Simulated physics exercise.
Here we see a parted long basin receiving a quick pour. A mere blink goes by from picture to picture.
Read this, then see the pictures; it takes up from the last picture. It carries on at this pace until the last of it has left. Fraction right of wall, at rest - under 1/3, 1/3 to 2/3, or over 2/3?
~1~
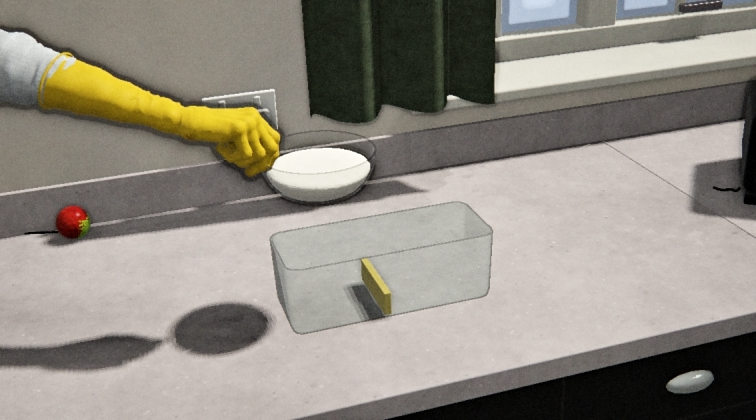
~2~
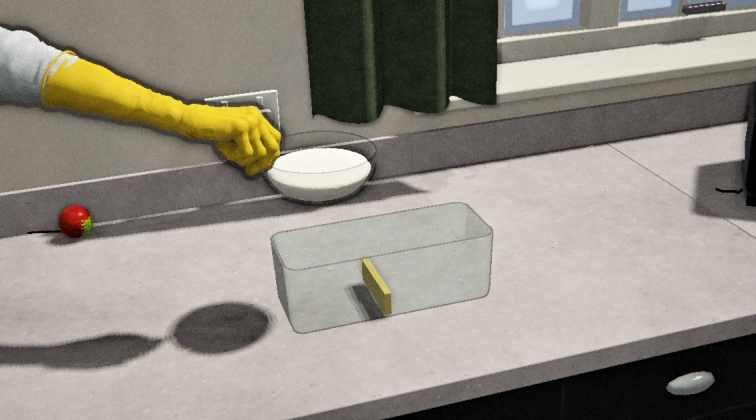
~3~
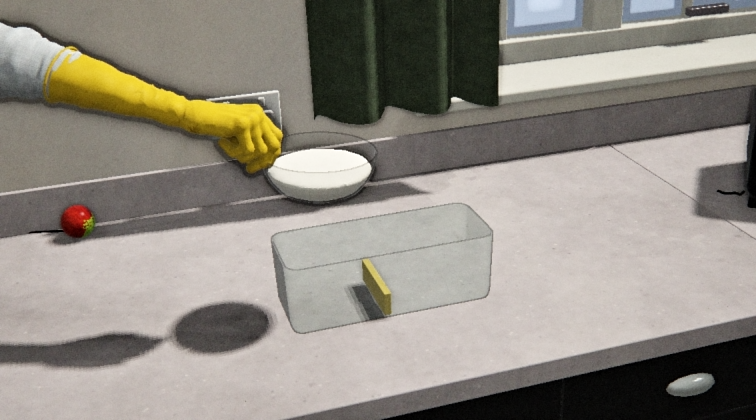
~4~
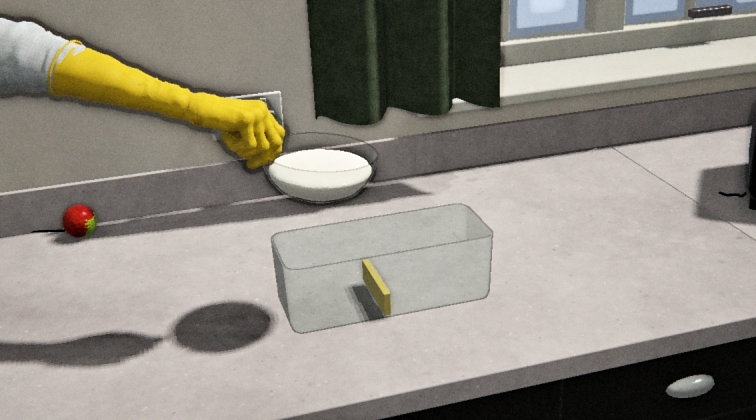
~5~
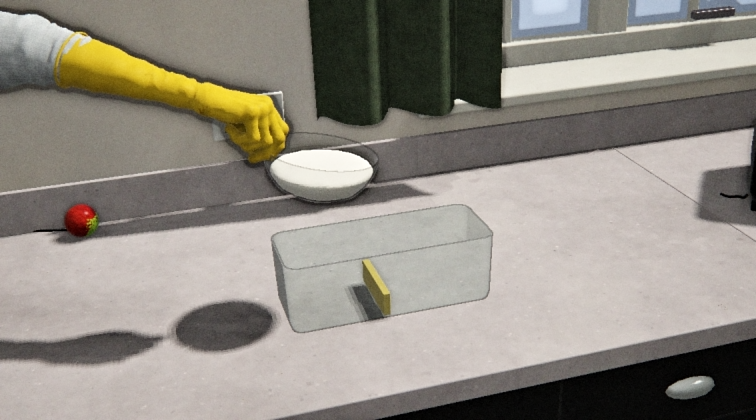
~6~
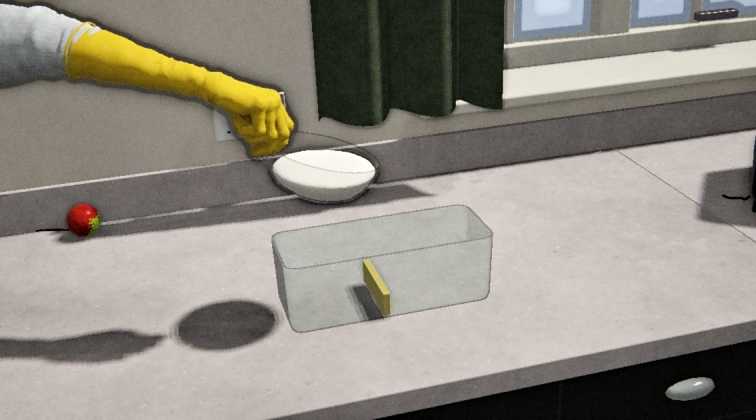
The share right of the wall ends up beyond two thirds.
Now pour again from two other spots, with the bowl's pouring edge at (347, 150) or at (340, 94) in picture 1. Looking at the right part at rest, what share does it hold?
55 and 65 in a hundred.
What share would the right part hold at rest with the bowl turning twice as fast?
It comes to near 65 per cent.
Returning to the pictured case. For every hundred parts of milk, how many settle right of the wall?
About 80 percent.
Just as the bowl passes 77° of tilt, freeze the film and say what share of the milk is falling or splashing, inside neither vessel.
About 40 per cent.
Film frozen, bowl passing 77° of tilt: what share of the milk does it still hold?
It still holds around 25 per cent there.
A moment on, the bowl is tipped on its side and 26 per cent is still to pour, 0 is left of the wall and 35 right of it.
Next, the bowl is tipped right over and 0 per cent is still to pour, 19 is left of the wall and 78 right of it.
Then the bowl is tipped right over and 0 per cent is still to pour, 21 is left of the wall and 79 right of it.
Later the bowl is tipped right over and 0 per cent is still to pour, 21 is left of the wall and 79 right of it.
In the end 21 per cent lies left of the wall, 79 right of it and 1 outside.
